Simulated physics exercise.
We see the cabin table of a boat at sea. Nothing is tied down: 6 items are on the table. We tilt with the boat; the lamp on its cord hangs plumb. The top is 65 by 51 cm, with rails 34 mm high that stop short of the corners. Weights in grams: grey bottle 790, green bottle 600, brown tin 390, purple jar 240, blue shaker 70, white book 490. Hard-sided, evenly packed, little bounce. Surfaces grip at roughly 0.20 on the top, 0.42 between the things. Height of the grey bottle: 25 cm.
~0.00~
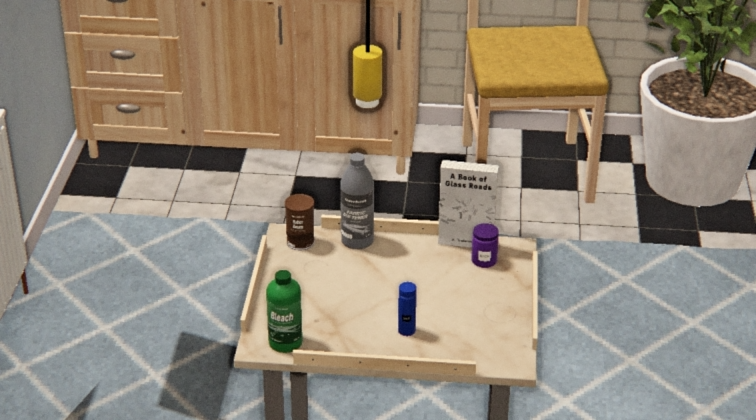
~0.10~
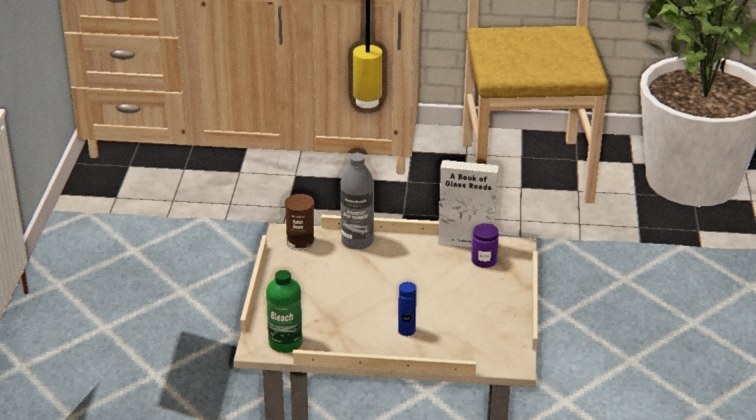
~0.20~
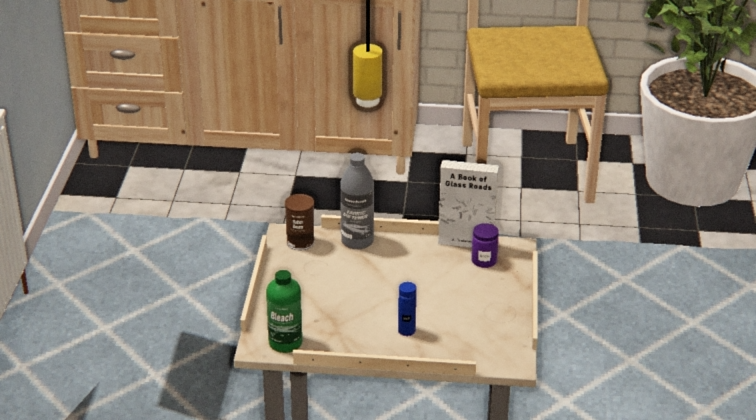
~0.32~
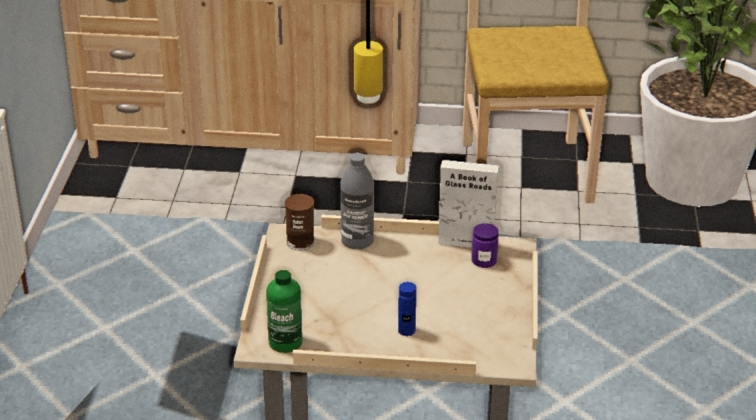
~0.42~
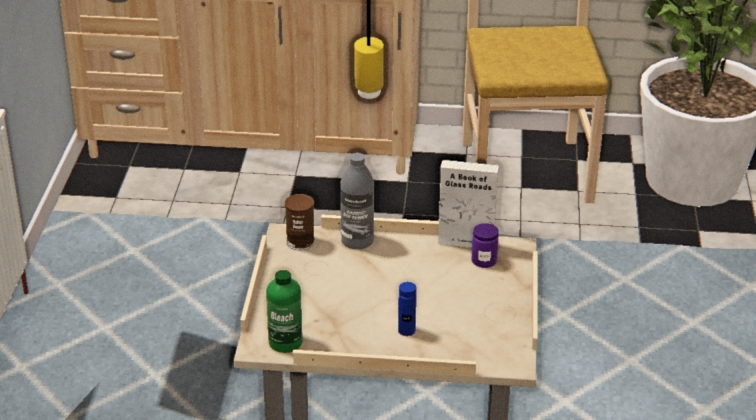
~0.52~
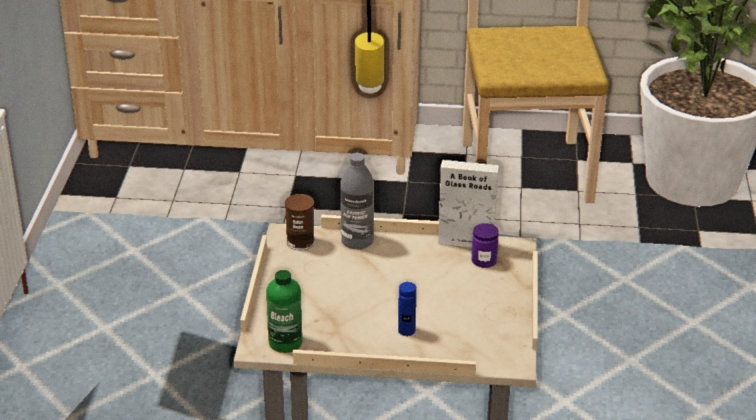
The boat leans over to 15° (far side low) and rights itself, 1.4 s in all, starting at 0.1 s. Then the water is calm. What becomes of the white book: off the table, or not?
The white book ends on the floor.
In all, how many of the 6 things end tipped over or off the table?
In all, 2.
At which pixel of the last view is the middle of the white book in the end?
At about (475, 398).
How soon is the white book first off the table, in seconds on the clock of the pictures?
At about 0.8 s.
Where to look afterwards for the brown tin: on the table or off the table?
The brown tin ends off the table.
Around 1.02 s, floor tilted 12°, far side down; white book now off the table; green bottle shifted 4 cm; brown tin shifted 4 cm.
Around 1.22 s, floor tilted 5°, far side down; brown tin now off the table; green bottle shifted 8 cm; blue shaker shifted 7 cm.
Around 1.62 s, boat level; green bottle shifted 8 cm; blue shaker shifted 8 cm.
Finally (2.0 s), off the table, brown tin and white book; not toppled but over 5 cm from the start, green bottle and blue shaker; the other 2 still in place (within 5 cm). In the last view, white book near (475, 398).
